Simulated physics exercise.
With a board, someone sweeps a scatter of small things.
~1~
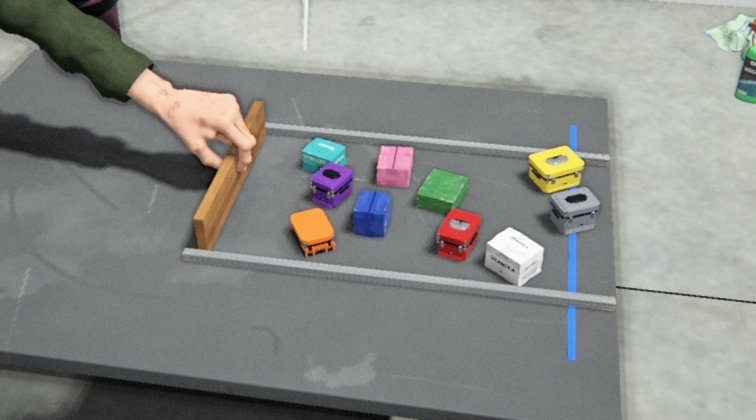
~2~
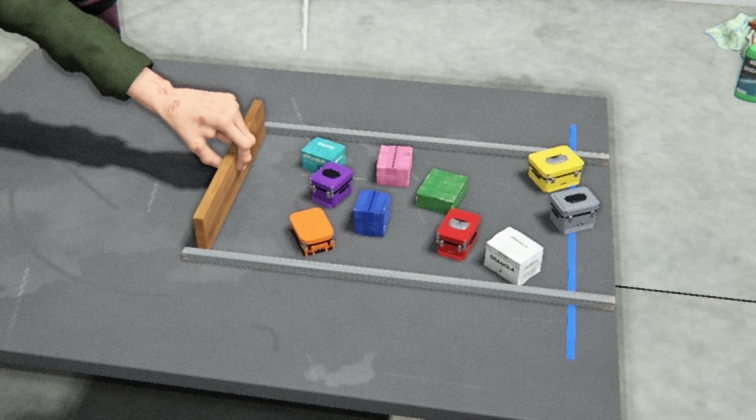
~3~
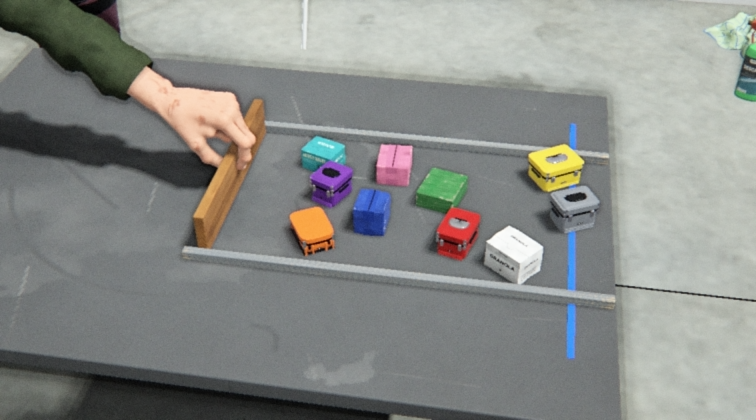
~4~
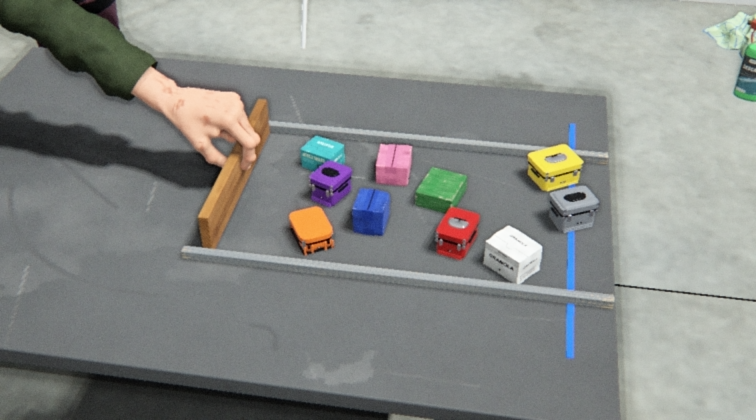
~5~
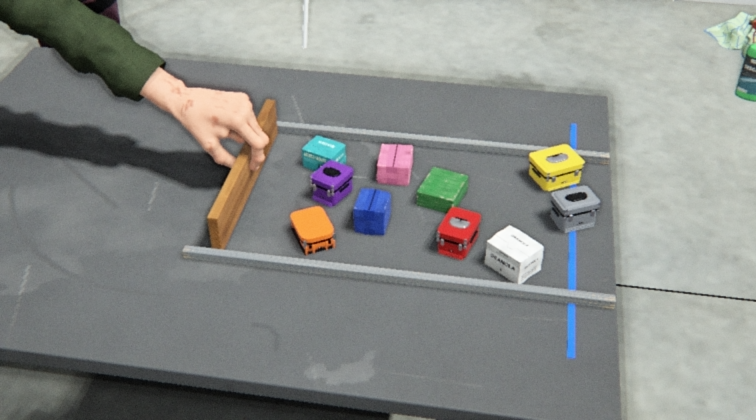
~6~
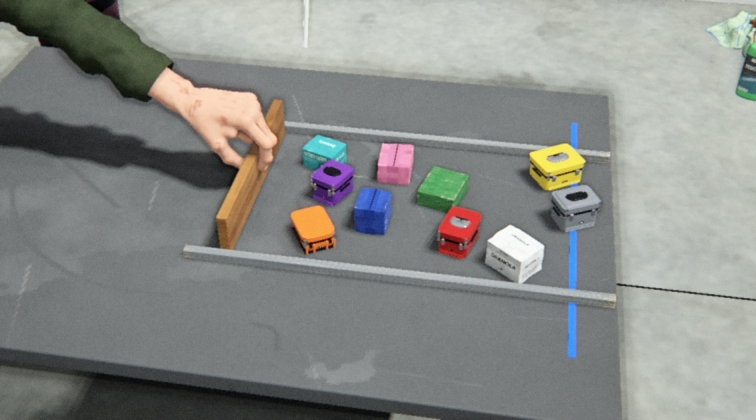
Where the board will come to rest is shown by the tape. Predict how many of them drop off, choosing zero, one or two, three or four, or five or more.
Five or more drop off.
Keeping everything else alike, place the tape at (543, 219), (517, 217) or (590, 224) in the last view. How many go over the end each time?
First 2, then 1, then 7.
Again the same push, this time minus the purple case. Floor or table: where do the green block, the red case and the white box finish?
Green block: Over the edge. Red case: Over the edge. White box: Over the edge.
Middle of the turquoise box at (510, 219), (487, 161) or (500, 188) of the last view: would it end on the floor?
In order, the turquoise box leaves the top; leaves the top; leaves the top.
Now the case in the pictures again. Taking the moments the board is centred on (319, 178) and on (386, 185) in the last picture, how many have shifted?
3 at one spot and 6 at the other.
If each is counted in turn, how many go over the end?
Count of fallen: 6.
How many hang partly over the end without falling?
Counting them gives 1.
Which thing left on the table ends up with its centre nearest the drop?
It's the blue box that is foremost.
A little later, none off yet; grey case at rest near (574, 208); yellow case at rest near (556, 168); white box at rest near (514, 255).
Next, none off yet; grey case at rest near (574, 208); yellow case at rest near (556, 168); white box moving near (521, 257).
Later still, none off yet; grey case tilted well over near (632, 210); yellow case shifted about its own width near (595, 168); white box shifted well along near (610, 270).
When it is over, the number that fall off is five or more; down, pink box, green block, red case, white box, yellow case and grey case.
